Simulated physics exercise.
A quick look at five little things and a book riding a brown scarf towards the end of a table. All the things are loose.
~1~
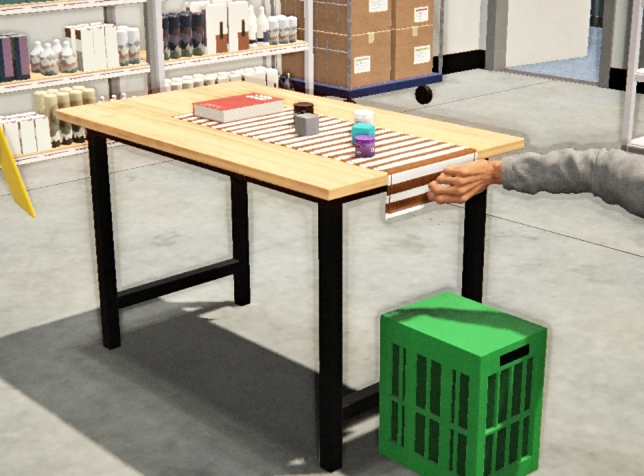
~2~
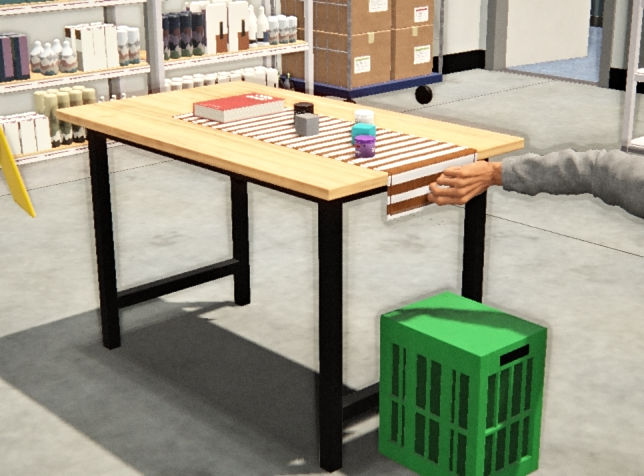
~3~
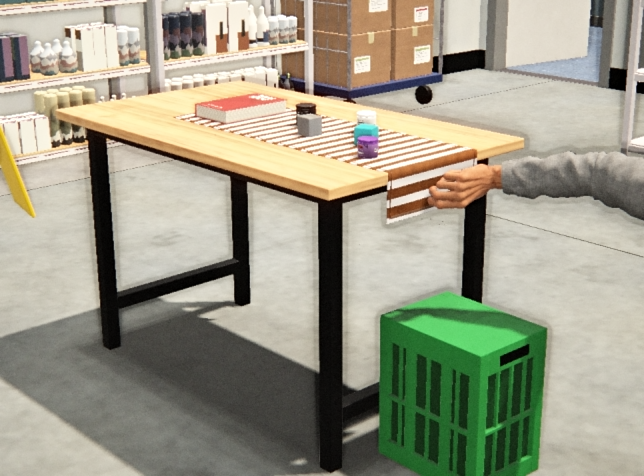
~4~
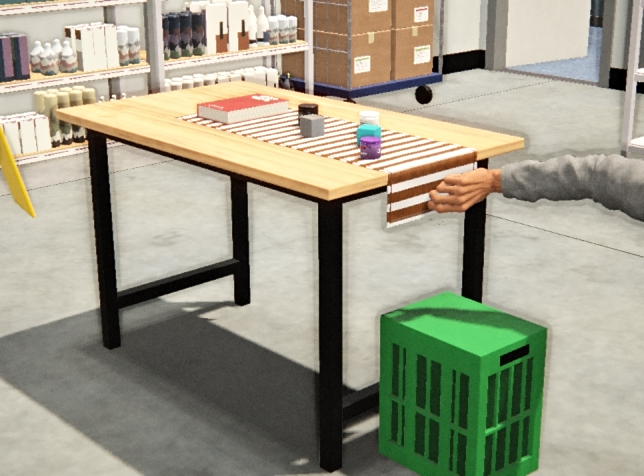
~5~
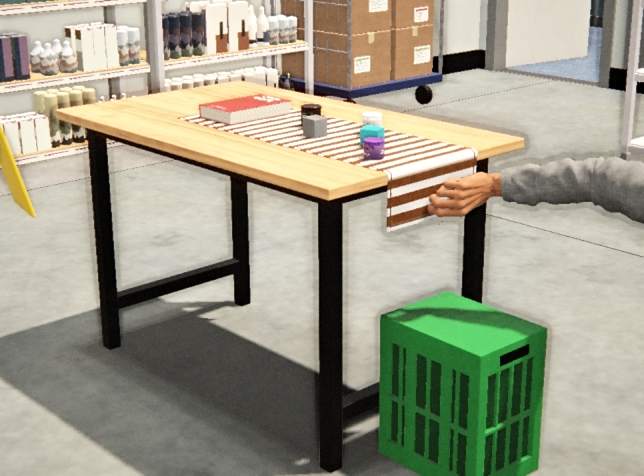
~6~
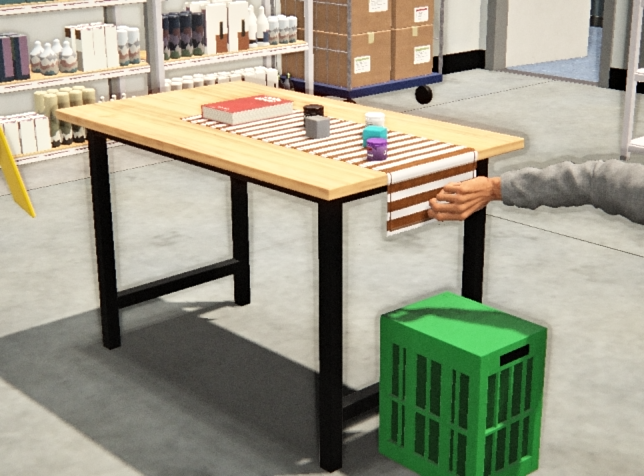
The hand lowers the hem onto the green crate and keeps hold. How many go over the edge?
The answer is two.
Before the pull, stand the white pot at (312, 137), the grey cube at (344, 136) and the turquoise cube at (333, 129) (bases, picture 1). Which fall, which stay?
The white pot remains up; the grey cube keeps its place on top; the turquoise cube remains up.
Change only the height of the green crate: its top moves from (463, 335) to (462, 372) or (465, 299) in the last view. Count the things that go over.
It would be 3 and 1.
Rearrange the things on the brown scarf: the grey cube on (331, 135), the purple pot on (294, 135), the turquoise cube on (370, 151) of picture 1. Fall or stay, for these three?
The grey cube remains up; the purple pot does not fall; the turquoise cube is carried off.
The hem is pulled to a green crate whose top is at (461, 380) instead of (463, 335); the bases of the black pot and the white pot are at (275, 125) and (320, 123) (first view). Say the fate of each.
The black pot keeps its place on top, the white pot holds on.
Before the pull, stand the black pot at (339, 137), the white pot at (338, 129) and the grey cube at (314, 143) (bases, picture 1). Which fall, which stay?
The black pot stays on, the white pot keeps its place on top, the grey cube stays on.
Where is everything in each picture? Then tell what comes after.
The first frame shows hem (386, 219); purple pot (365, 137); turquoise cube (364, 126); white pot (364, 112); grey cube (307, 115); black pot (303, 104); top of the crate (463, 334).
The second frame shows hem (387, 220); purple pot (365, 138).
The third frame shows hem (387, 223); turquoise cube (367, 126).
The fourth frame shows hem (387, 227); white pot (369, 113); top of the crate (463, 334).
The fifth frame shows hem (387, 231); grey cube (315, 117).
The sixth frame shows hem (387, 236); purple pot (377, 140); turquoise cube (375, 128); white pot (375, 114); grey cube (318, 118); black pot (314, 106).
Soon after, hem near (433, 260); all still up.
After that, hem on the crate; purple pot and turquoise cube gone.
In the end, hem on the crate; purple pot and turquoise cube gone. Over the edge go two.
